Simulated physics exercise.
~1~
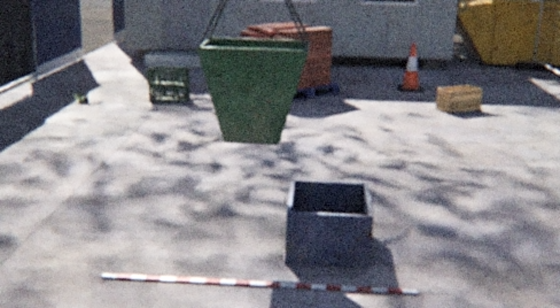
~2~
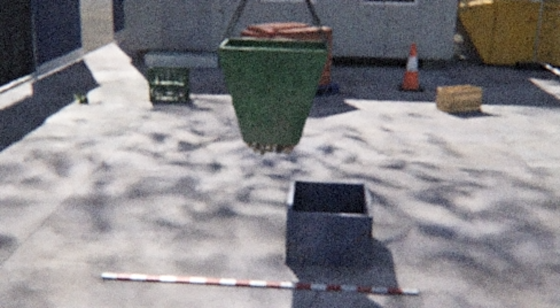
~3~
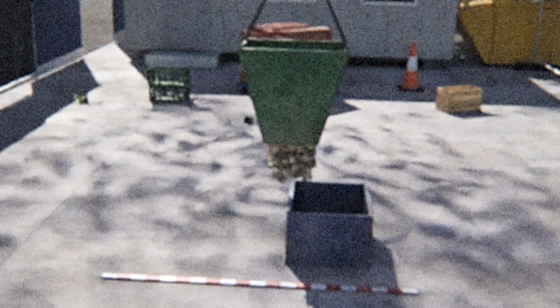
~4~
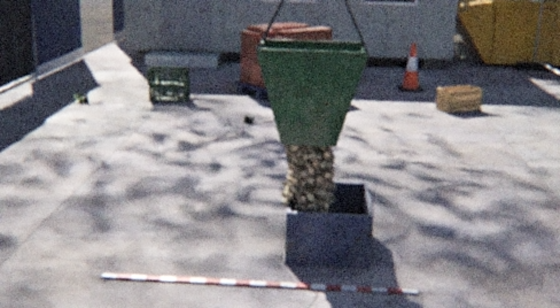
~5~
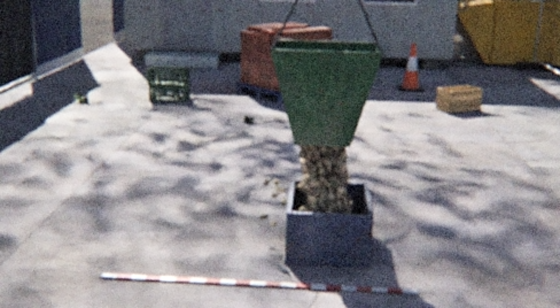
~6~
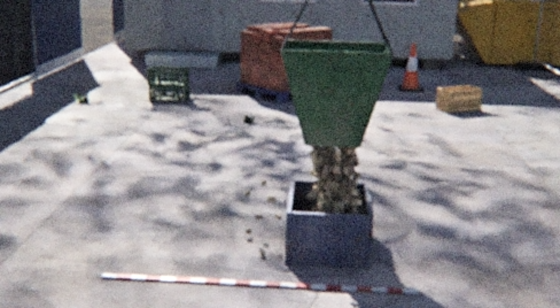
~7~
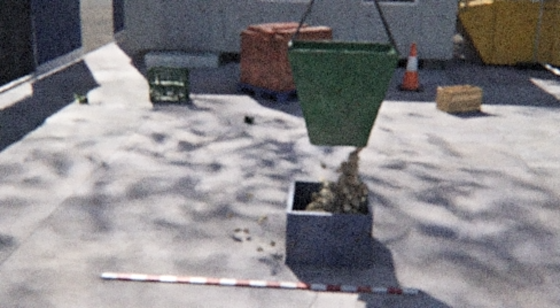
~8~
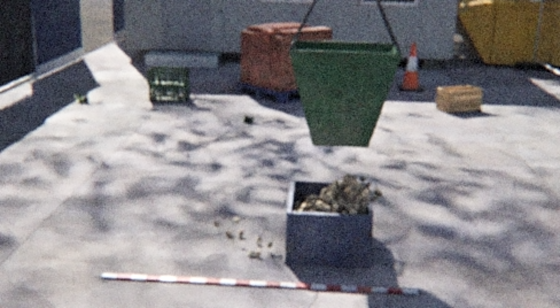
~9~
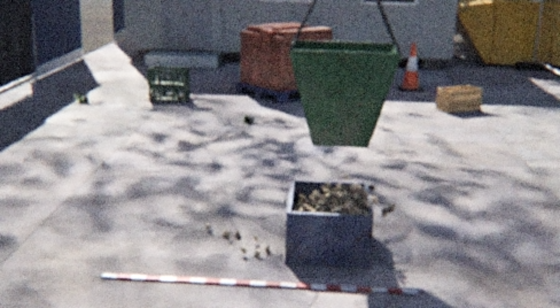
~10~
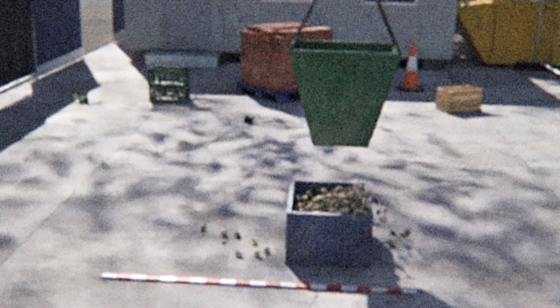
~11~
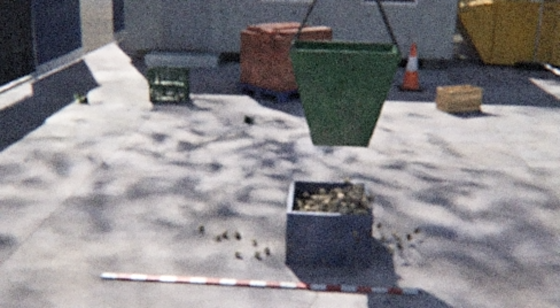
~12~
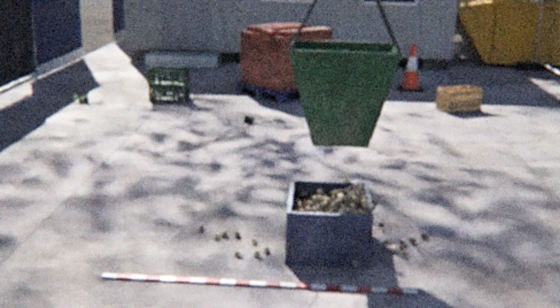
Green skip moving right over a paved yard, pouring stones into a grey bin until heaped, a few lying scattered either side.
